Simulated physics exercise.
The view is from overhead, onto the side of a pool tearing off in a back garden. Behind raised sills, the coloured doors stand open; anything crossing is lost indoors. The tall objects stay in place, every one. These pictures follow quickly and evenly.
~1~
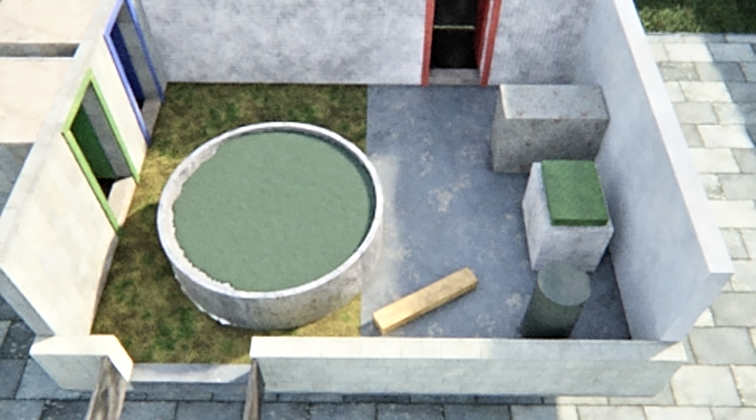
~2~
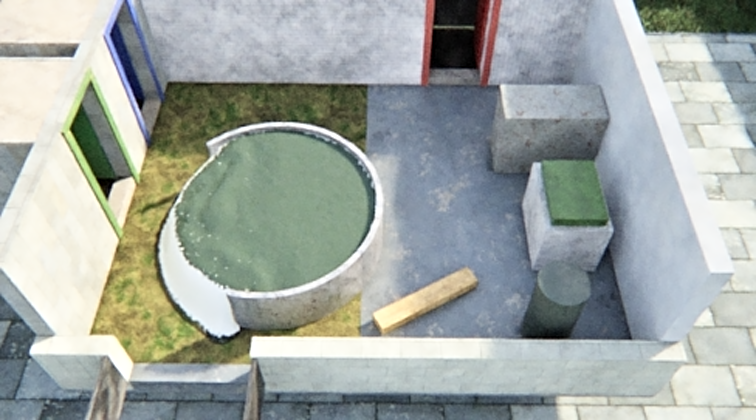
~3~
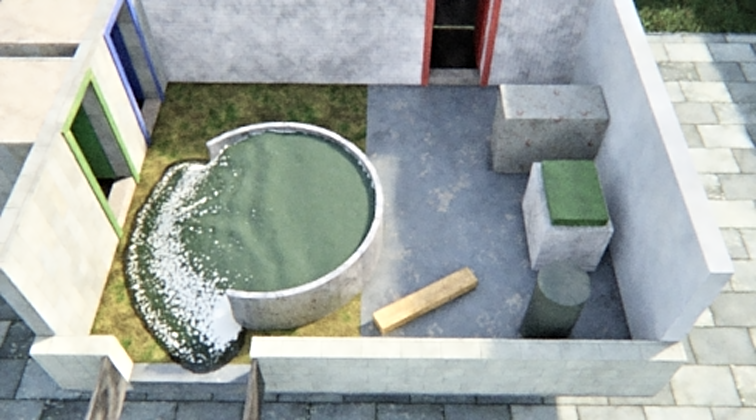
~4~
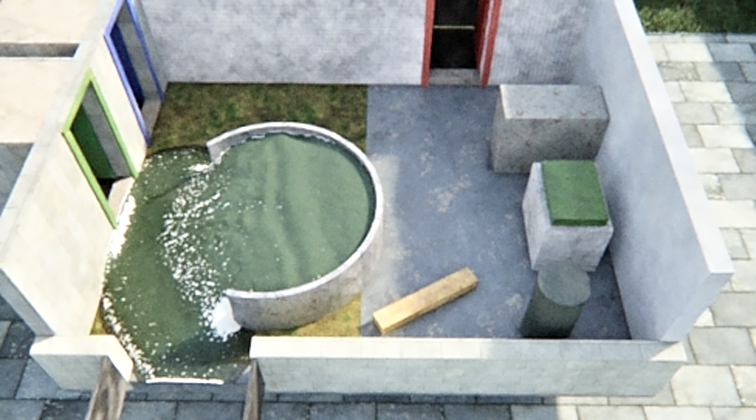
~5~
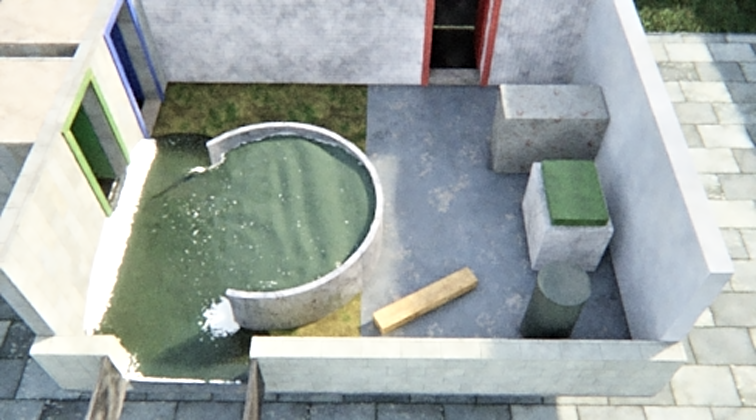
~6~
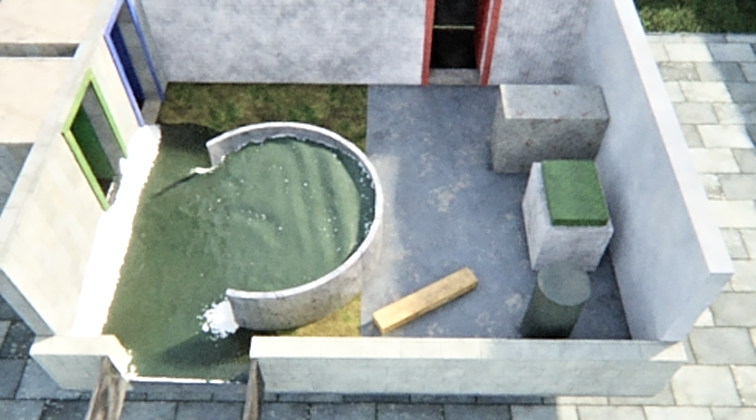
In the video, the left side of a round tank of green water breaks away in a walled yard, and foaming water pours out, spreading over the grass to the left wall beside the green-framed doorway.
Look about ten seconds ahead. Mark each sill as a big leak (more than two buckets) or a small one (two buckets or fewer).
Blue door: Big; red door: Small; green door: Big.
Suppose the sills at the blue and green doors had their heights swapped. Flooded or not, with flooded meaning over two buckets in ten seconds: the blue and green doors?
Results - blue door fails to reach it, green door surpasses it.
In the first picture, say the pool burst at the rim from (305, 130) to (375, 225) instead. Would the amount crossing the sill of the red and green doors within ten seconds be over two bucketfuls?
Result - red door: Clears the line; green door: Misses the line.
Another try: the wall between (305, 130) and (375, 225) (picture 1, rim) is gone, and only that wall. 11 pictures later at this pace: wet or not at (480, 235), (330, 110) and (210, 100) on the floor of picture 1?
Taking the three spots as listed, they end up inundated, inundated and spared.
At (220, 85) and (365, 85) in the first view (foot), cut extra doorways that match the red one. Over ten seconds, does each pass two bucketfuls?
Going through them as given, the first one tops the limit and the second one remains within the limit.
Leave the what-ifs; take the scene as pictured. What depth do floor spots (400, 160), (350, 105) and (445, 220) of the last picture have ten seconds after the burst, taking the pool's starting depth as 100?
Going place by place: 4 %, 10 % and 6 %.
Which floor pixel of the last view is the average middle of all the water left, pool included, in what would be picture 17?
Centre of mass: Roughly (214, 237).
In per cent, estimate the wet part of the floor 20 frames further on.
Near 45 in a hundred.
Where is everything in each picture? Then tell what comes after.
Still water in the round tank at (272, 205), in the first frame.
Water pours out at (174, 246) and has run to a hidden place, in the second frame.
The front is at a hidden place, out from the gap at (175, 249), in the third frame.
Water pours out at (176, 250) and has run to (182, 149), in the fourth frame.
Water pours out at (176, 251) and has run to (150, 141), in the fifth frame.
Water pours out at (176, 251) and has run to (155, 125), in the sixth frame.
A moment on, water covers 25 % of the floor; the blue door under two buckets in, the red door not reached, the green door far over two buckets in.
Next, water covers 30 % of the floor; the blue door under two buckets in, the red door not reached, the green door far over two buckets in.
Then, water covers 45 % of the floor; the blue door under two buckets in, the red door not reached, the green door far over two buckets in.
Later, water covers 85 % of the floor; the blue door over two buckets in, the red door wet at the sill, nothing in, the green door far over two buckets in.
In the end, water covers 95 % of the floor; the blue door over two buckets in, the red door wet at the sill, nothing in, the green door far over two buckets in.
